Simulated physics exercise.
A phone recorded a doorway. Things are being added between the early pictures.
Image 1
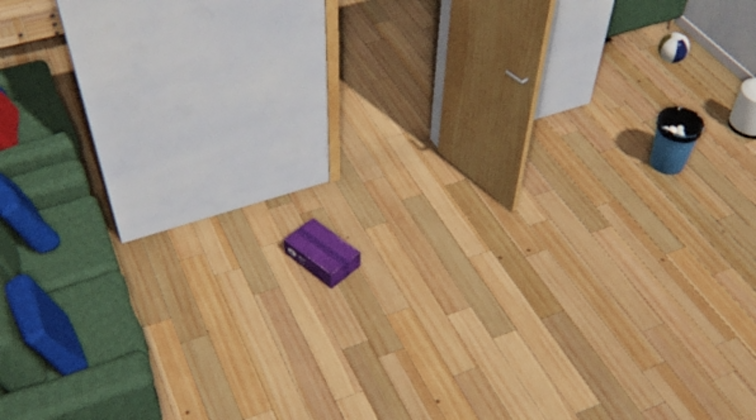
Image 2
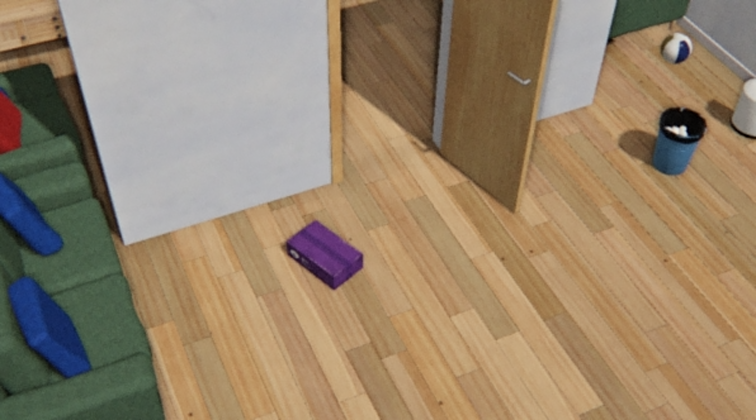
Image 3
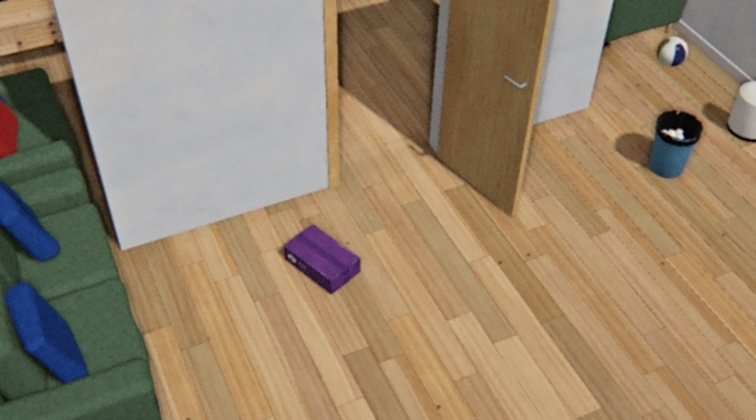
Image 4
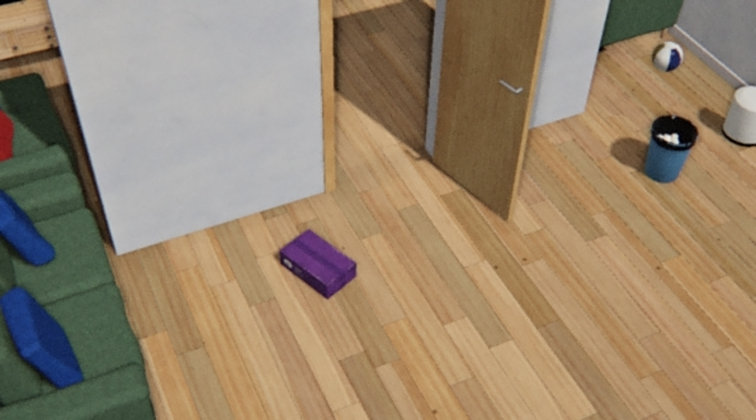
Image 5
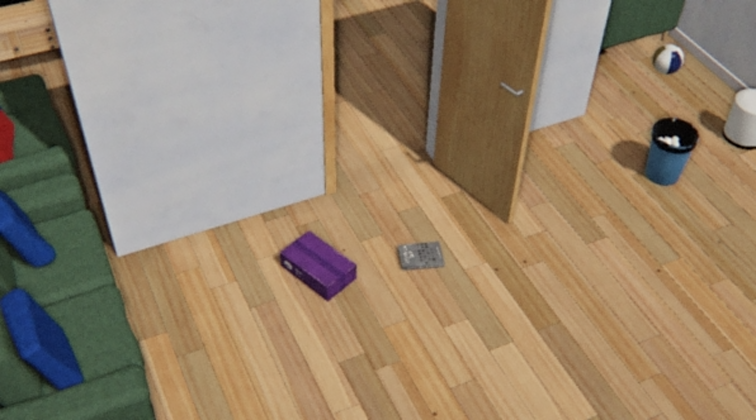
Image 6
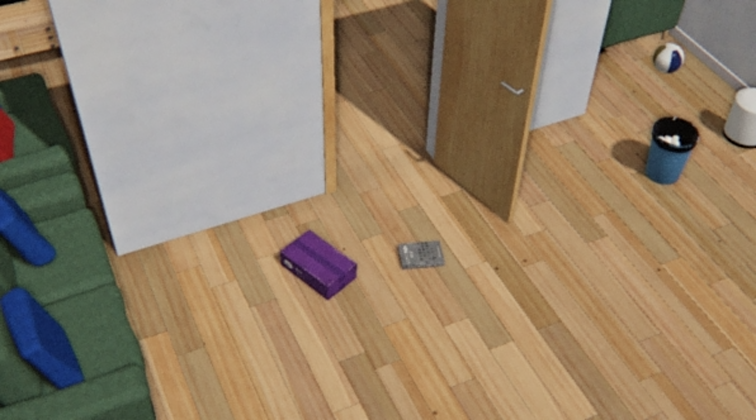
A grey book appearing on the wooden floor right of a still purple box, near a wide-open door, the view shifting slightly.
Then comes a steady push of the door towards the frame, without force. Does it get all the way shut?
The opening is covered.
Then, 0.70 s after the last picture, open by 89°.
Then, 1.40 s after the last picture, open by 61°.
Then, 2.00 s after the last picture, open by 35°.
Then, 2.50 s after the last picture, open by 14°.
At rest, open by 0°; both in place. Seen from the same camera at the end, grey book near (421, 255).
